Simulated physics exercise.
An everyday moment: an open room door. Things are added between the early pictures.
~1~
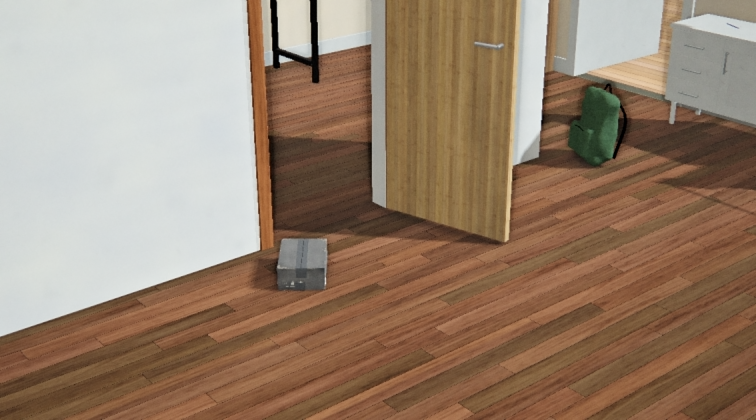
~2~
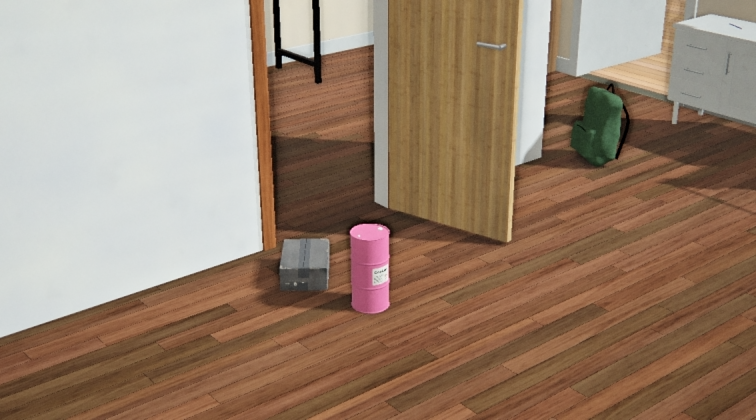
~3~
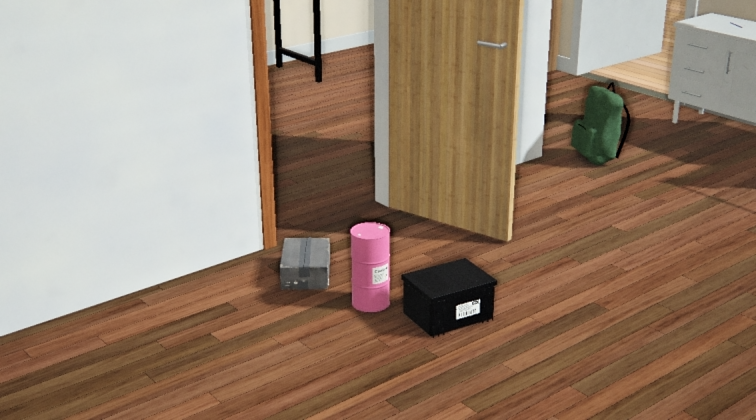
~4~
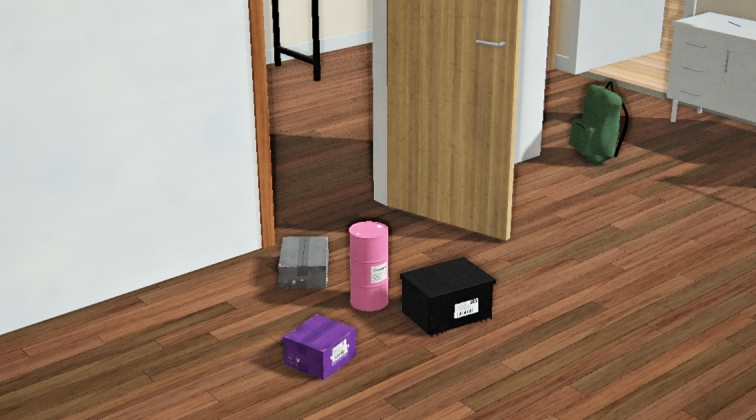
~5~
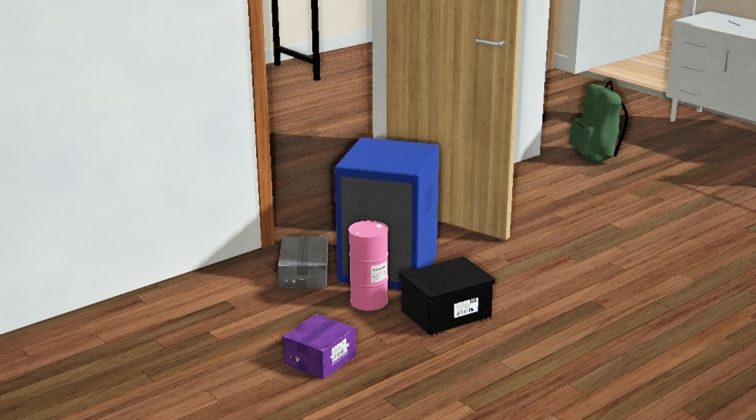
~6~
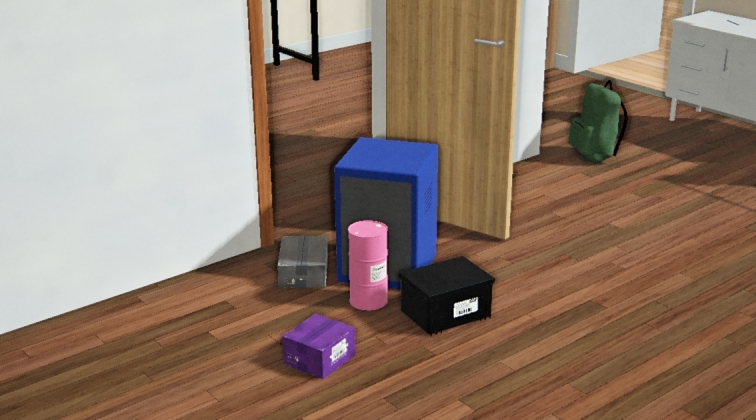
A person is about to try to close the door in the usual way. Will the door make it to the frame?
The door jams.
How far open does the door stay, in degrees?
Some 70° open.
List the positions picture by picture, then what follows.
In the first picture, door wide open and still.
In the second picture, door wide open and still; pink canister (370, 269).
In the third picture, door wide open and still; grey parcel (306, 263).
In the fourth picture, door wide open and still; black tote (447, 296); pink canister (369, 266).
In the fifth picture, door wide open and still; purple parcel (320, 346); grey parcel (304, 262).
In the sixth picture, door wide open and still; blue appliance (388, 213); black tote (446, 295).
Then, 0.40 s after the last picture, door at 95°.
Then, 0.60 s after the last picture, door at 84°.
Then, 0.80 s after the last picture, door at 73°.
At rest, door at 72°; all 5 in place. Seen from the same camera at the end, blue appliance near (384, 214).
